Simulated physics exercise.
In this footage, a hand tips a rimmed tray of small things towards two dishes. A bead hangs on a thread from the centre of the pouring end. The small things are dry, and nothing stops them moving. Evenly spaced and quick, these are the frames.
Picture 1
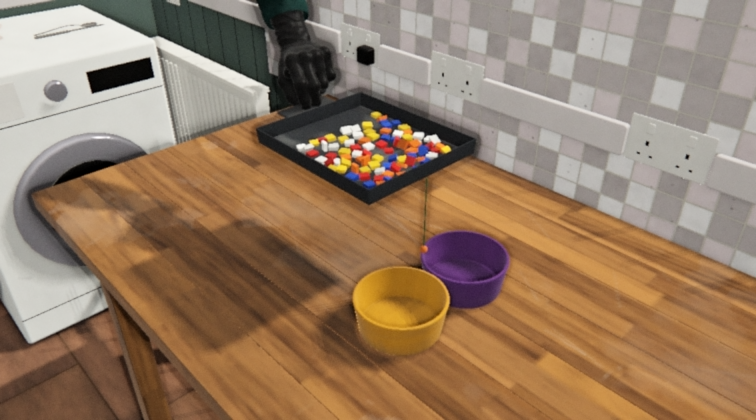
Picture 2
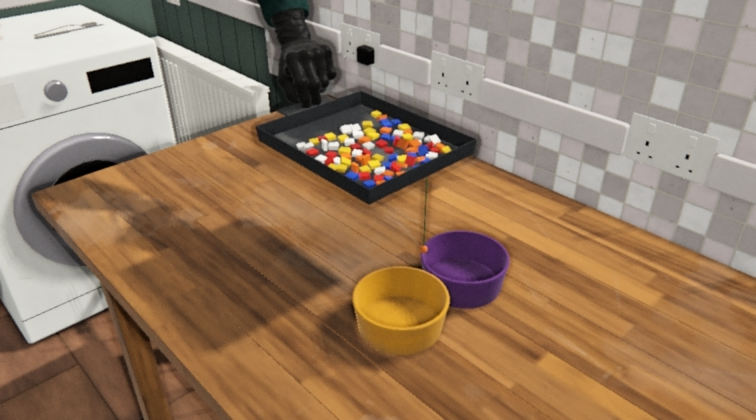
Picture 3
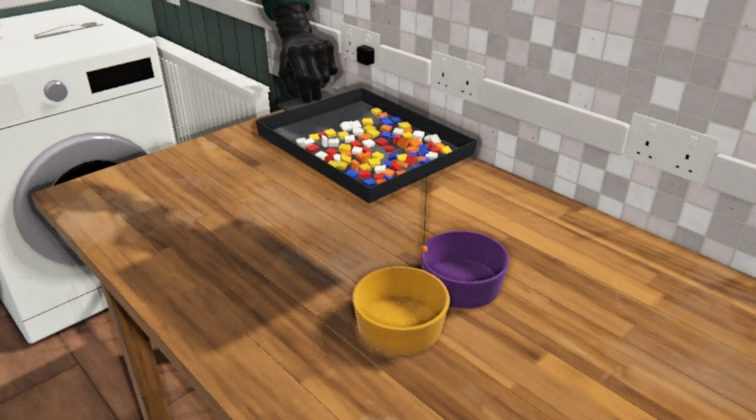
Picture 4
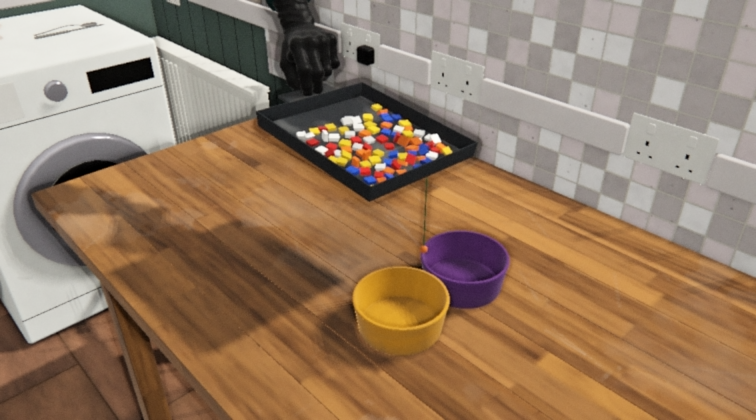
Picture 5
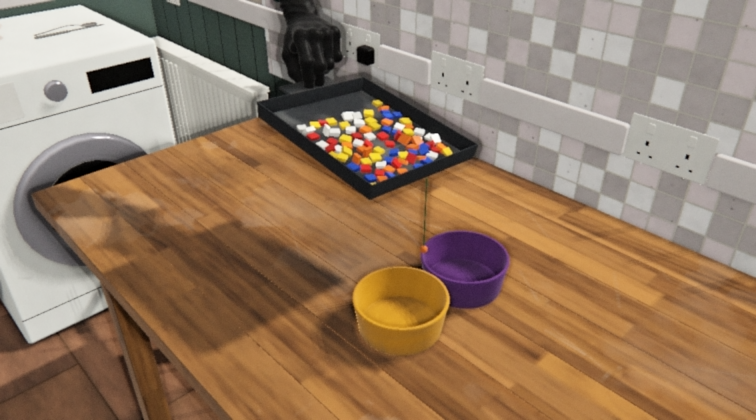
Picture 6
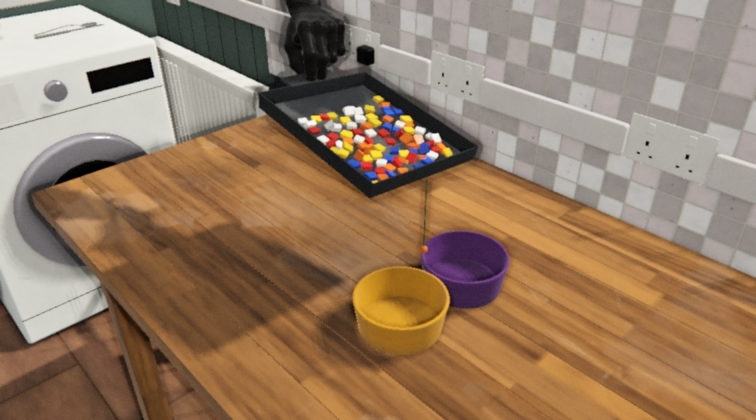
A dark hand slightly tilted a rimmed black tray of colourful little tiles, its right corner dipping lowest, while the tiles barely shifted and a yellow dish and a purple one sat still on the wooden worktop.
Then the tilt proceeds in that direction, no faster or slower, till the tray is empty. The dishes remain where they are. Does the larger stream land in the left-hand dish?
The dish to the right will collect more.
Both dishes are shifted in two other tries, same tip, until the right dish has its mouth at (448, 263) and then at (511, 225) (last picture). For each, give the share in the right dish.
40% for the first placement, 10% for the second.
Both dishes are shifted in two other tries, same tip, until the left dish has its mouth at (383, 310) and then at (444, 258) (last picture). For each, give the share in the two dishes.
20 and 80 in a hundred, in turn.
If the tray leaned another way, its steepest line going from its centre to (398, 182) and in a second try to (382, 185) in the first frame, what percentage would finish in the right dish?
The first try yields 10 percent and the second 0 percent.
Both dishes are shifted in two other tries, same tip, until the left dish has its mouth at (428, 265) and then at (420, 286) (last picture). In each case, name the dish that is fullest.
Results - the dish on the right side first, the dish on the right side second.
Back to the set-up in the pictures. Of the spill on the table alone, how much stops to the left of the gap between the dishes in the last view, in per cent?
Looks to be around 10 per cent of the spill.
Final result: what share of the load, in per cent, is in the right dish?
Near 60 %.
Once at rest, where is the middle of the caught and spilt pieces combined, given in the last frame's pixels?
Resting centre, last picture - approx. (466, 265).
Soon after the last picture, tray tipped steeply; all on the tray.
A little later, tray tipped right over; nearly all on the tray; a stray few in the right dish; a small part outside both; a stray few in the air.
Later still, tray tipped past a quarter turn; about two thirds in the right dish; about a third outside both.
At rest, tray tipped past a quarter turn; none in the left dish; about two thirds in the right dish; about a third outside both.
